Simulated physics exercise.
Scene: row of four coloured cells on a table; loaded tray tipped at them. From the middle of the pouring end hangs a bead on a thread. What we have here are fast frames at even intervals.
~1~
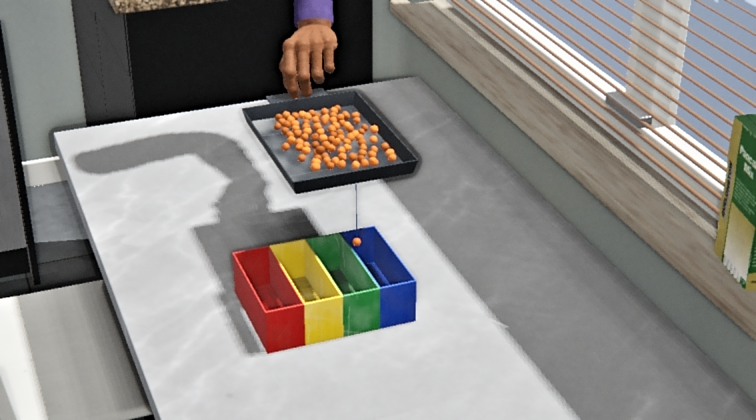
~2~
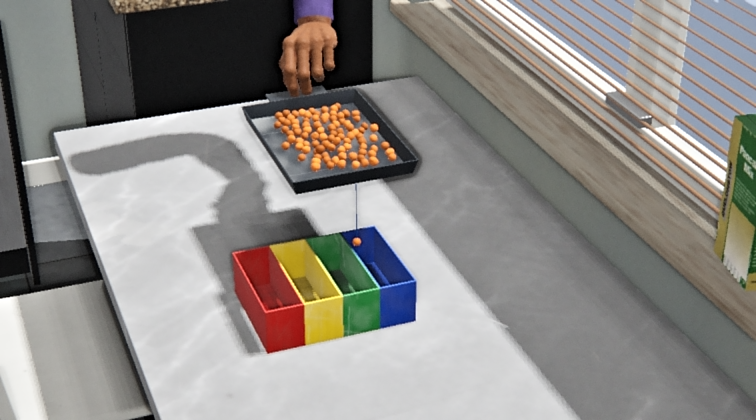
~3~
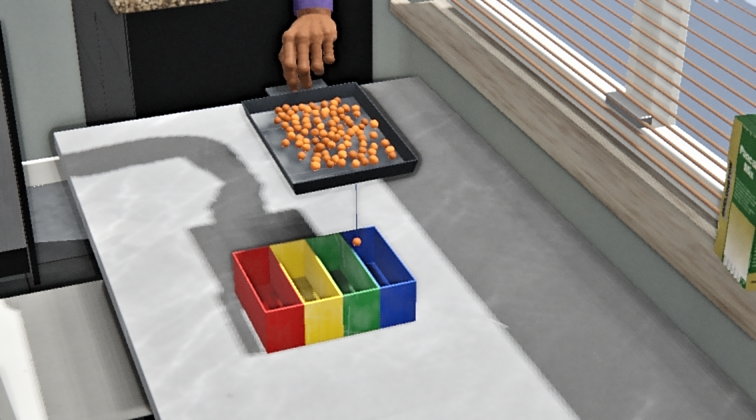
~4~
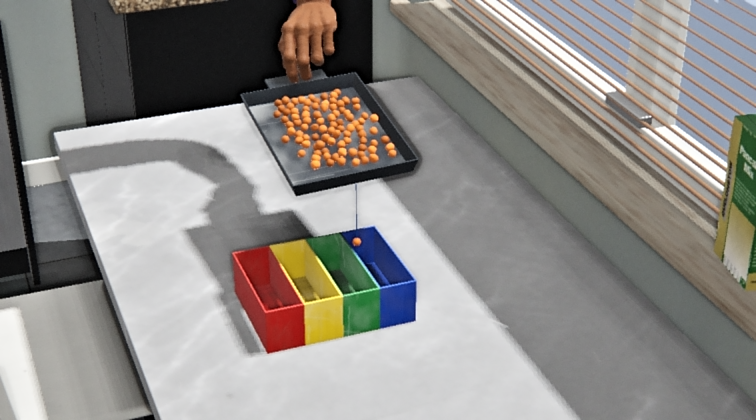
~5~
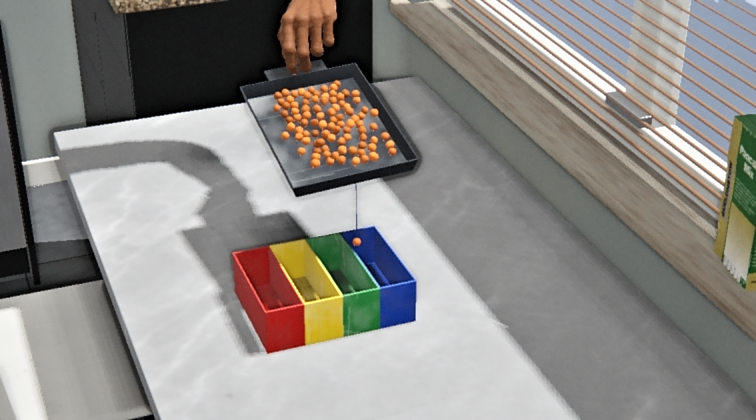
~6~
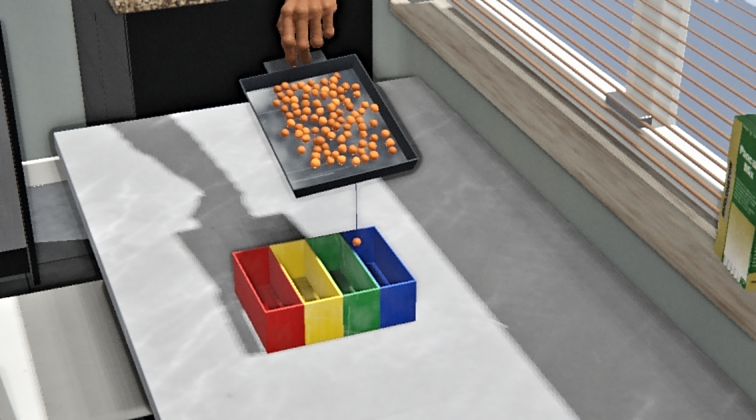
Tray of small orange pieces tilting gradually as a hand raises its far end above red, yellow, green and blue cells.
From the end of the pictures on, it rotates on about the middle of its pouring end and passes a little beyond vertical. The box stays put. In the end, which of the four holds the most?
The yellow cell holds the most.
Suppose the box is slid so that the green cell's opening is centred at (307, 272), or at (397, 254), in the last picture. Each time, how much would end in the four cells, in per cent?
Roughly 90 per cent, then roughly 60 per cent.
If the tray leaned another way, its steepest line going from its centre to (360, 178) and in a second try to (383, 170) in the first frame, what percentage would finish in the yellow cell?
Lab note: Try one about 0 %, try two about 0 %.
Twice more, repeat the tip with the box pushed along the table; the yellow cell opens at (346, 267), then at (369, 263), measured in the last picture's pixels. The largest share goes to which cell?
So the first one goes to the red one and the second to the cell in red.
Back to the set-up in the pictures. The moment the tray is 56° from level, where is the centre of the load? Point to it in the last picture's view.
I'd mark the middle close to (325, 172).
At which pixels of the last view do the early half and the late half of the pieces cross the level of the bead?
The early half goes through (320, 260), the late half through (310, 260).
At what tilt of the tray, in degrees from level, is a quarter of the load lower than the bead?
Close to 100 degrees, I reckon.
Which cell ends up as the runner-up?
Second: The green cell.
Just after the last frame, tray tipped steeply; almost all on the tray; just a few in the red cell; just a few falling or outside the box.
A moment on, tray tipped right over; the larger part on the tray; about a tenth in the yellow cell; just a few in the green cell; just a few in the red cell; about a tenth falling or outside the box.
Further on, tray tipped past a quarter turn; roughly half in the yellow cell; roughly a quarter in the green cell; about a tenth in the red cell; about a tenth in the blue cell; just a few falling or outside the box.
When it is over, tray tipped past a quarter turn; roughly half in the yellow cell; roughly a quarter in the green cell; about a tenth in the red cell; about a tenth in the blue cell; just a few outside the box.
